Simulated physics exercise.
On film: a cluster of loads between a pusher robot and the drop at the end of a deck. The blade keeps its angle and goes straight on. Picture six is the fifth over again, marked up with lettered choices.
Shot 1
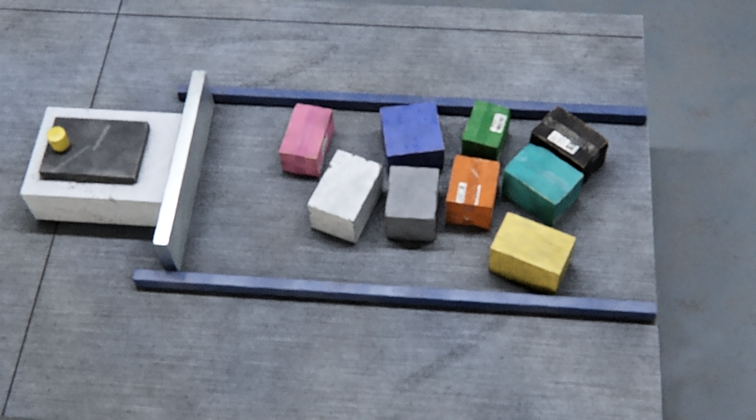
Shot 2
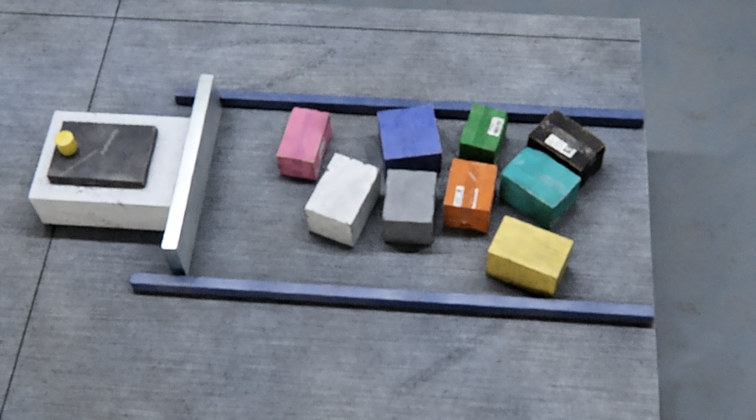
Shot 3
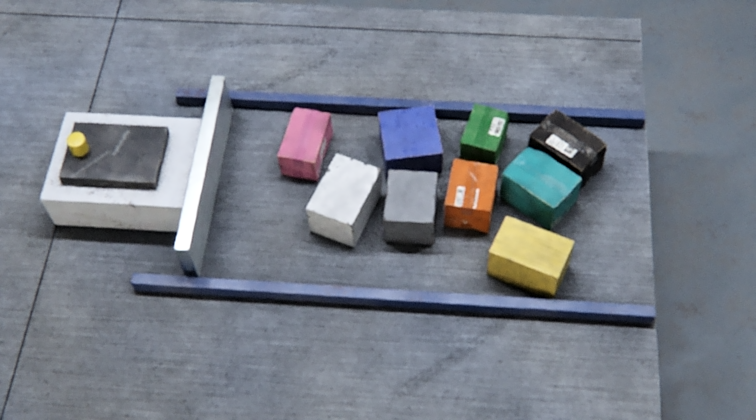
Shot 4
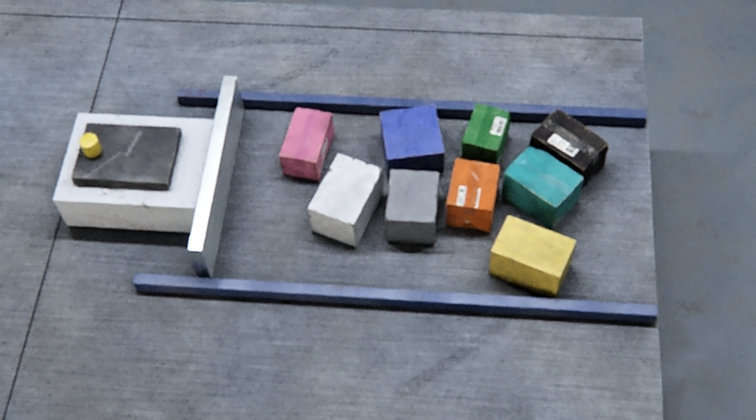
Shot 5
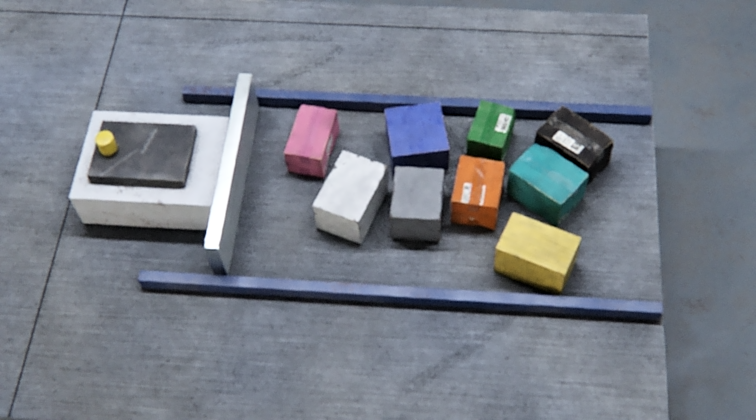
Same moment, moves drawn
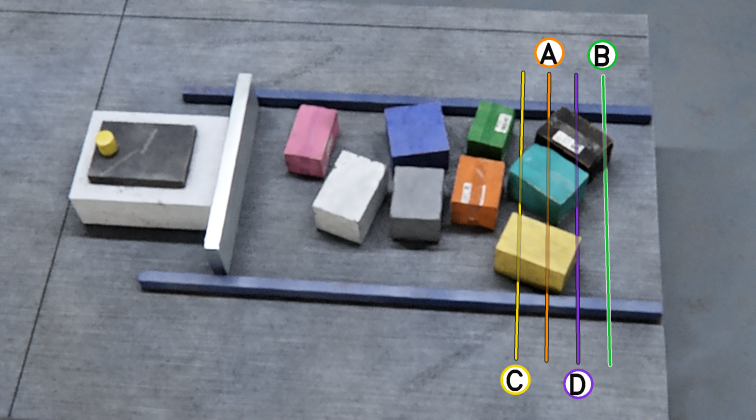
A white pusher robot creeps right between two blue rails toward a cluster of colourful blocks.
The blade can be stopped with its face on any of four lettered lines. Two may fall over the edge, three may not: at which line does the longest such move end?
C is the last line within the limit.
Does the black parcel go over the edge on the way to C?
Yes.
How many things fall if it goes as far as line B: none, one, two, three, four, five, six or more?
In all, six or more.
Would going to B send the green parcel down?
By then, yes.
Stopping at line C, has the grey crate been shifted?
Yes.
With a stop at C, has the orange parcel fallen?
No.
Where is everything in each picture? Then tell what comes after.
In the first picture, black parcel (567, 147); pink parcel (308, 140); green parcel (486, 135).
In the second picture, robot (110, 153); orange parcel (470, 196).
In the third picture, robot (123, 154); blue crate (411, 143).
In the fourth picture, robot (135, 155); grey crate (413, 207).
In the fifth picture, robot (150, 152); black parcel (572, 147); pink parcel (313, 141); green parcel (491, 135).
On the marked copy, A at (548, 206); B at (606, 209); C at (520, 204); D at (577, 207).
With C. Early on, robot (252, 158); turquoise box (557, 184); orange parcel (493, 192).
Further on, robot (356, 163); turquoise box (648, 194); black parcel (616, 141).
At the end, robot (435, 167); black parcel over the edge; turquoise box over the edge; two fallen.
As for the rest, A drops five; B drops seven; D drops five.
